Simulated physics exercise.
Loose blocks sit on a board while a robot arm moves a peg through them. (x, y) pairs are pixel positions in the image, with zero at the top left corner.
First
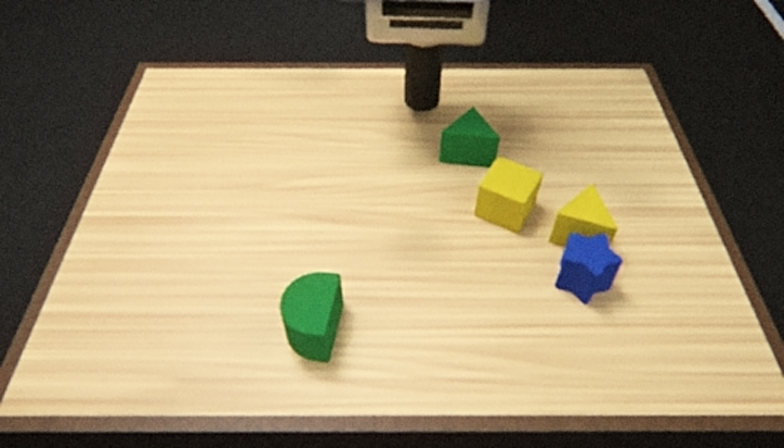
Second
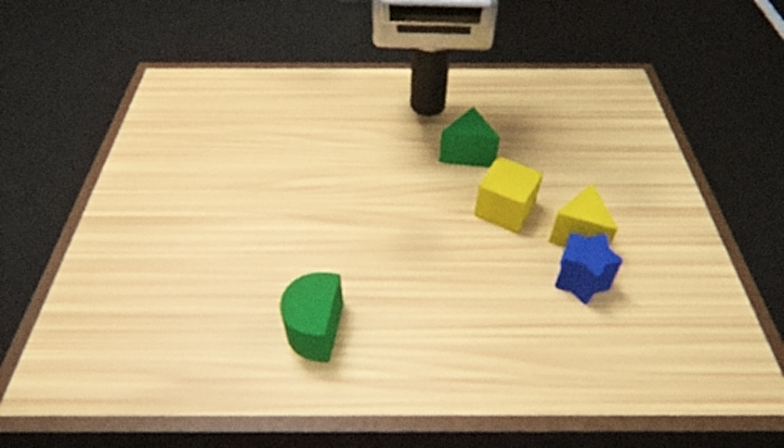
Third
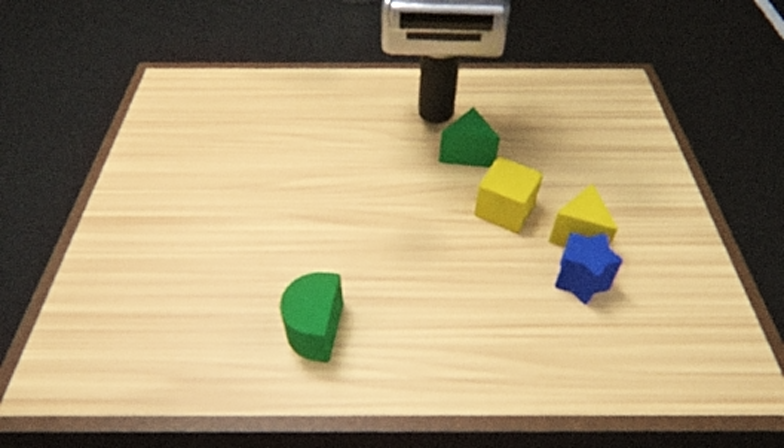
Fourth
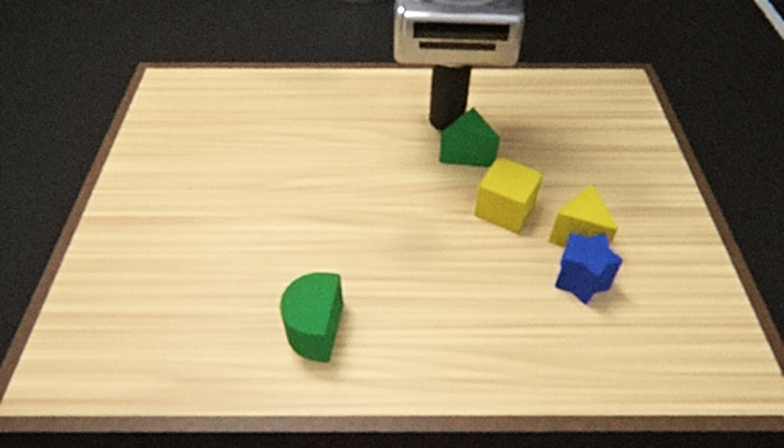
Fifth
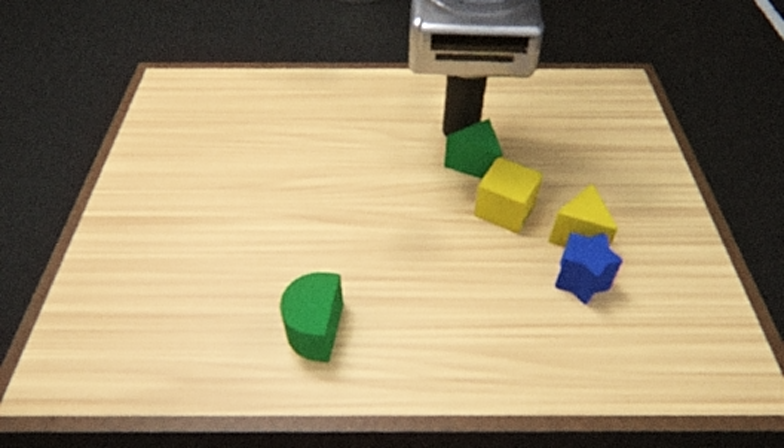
To begin with, a robot arm holds a dark peg near the far edge of a wooden board scattered with green, yellow and blue blocks. The peg moves gradually right and toward the viewer, reaches the green triangular block, and nudges it slightly toward the yellow four-sided block, while the other blocks stay still.
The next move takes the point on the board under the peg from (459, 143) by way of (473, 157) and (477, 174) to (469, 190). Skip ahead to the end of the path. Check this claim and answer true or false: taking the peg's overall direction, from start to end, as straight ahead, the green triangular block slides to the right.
The claim does not hold.
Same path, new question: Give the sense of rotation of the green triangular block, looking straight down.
It spins against the clock.
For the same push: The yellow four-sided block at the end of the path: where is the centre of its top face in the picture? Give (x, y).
About (516, 202).
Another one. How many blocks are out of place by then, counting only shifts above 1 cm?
Count: 2.
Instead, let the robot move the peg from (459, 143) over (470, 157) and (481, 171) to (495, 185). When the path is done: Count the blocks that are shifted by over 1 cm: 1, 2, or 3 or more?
Moved: 2.
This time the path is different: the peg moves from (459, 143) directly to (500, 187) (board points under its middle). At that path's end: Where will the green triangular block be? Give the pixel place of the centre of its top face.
Put as a pixel place, it's (525, 182).
What follows on the original path. Halfway along, peg (479, 153); green triangular block (504, 157); yellow four-sided block (512, 188), turned 15° anticlockwise.
At the end, peg (471, 178); green triangular block (511, 171), turned 20° anticlockwise; yellow four-sided block (516, 202), turned 25° anticlockwise.
